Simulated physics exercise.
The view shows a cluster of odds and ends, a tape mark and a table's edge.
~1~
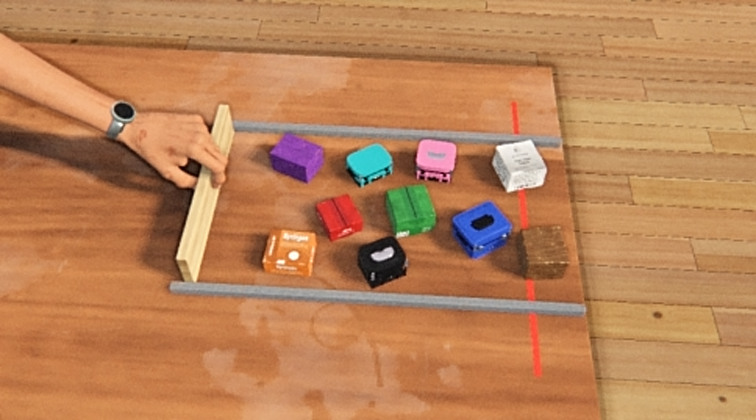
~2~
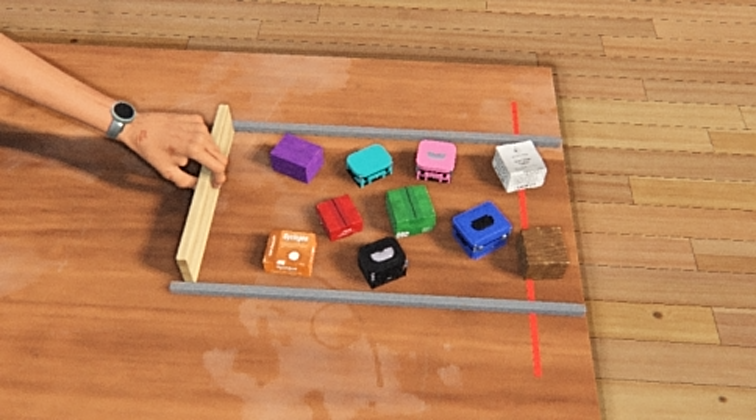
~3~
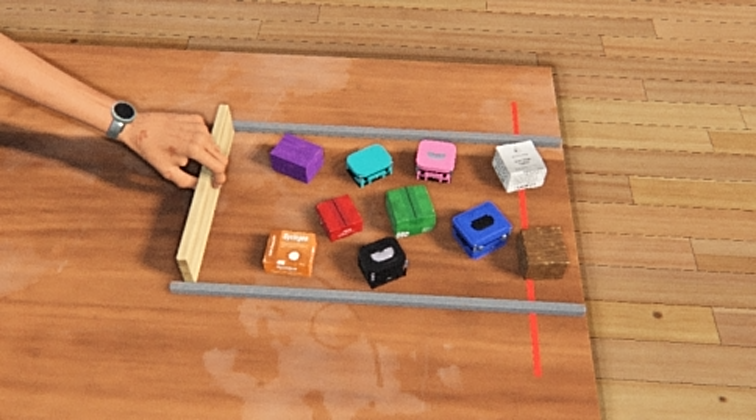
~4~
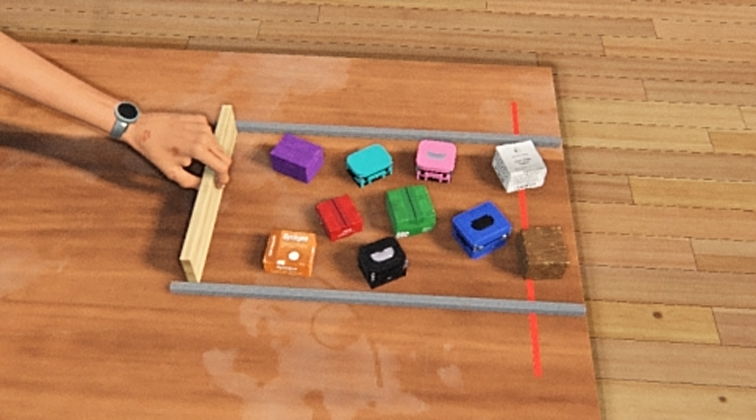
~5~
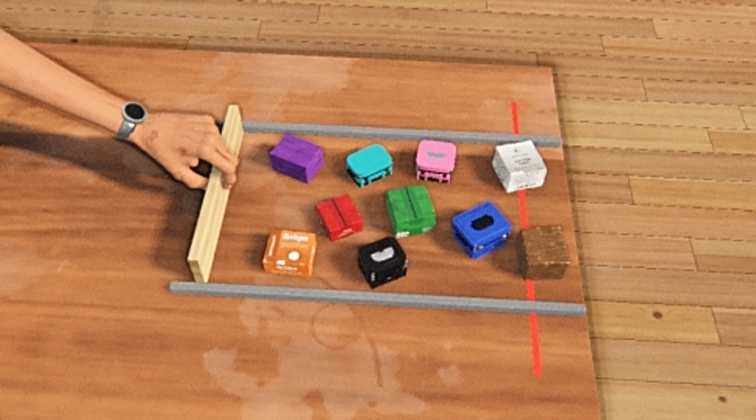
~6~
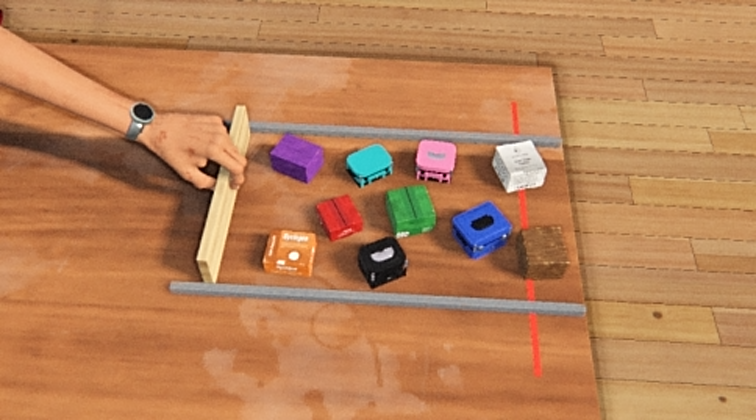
A hand wearing a watch held a wooden board upright on a table and slid it slightly to the right between two gray rails, while the colorful little boxes and cases beside it stayed still.
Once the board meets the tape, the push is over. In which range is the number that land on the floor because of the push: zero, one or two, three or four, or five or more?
In the range five or more.
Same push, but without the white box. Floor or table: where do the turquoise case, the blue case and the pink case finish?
Turquoise case down, blue case down, pink case down.
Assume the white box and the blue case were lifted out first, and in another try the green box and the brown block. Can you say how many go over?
5 for the first case, 5 for the second.
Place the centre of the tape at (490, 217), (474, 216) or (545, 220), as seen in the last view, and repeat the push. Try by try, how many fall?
First 3, then 3, then 6.
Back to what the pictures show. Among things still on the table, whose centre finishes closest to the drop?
Green box.
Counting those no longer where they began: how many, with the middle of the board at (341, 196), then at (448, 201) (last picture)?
Counting first: 6, next 10.
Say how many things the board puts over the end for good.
Exactly 6.
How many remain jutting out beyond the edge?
Looks like 1 of them.
Soon after, none off yet; brown block at rest near (542, 254); white box at rest near (519, 166); blue case at rest near (481, 231).
At rest, the number that fall off is five or more; fallen, turquoise case, black case, pink case, blue case, white box and brown block.
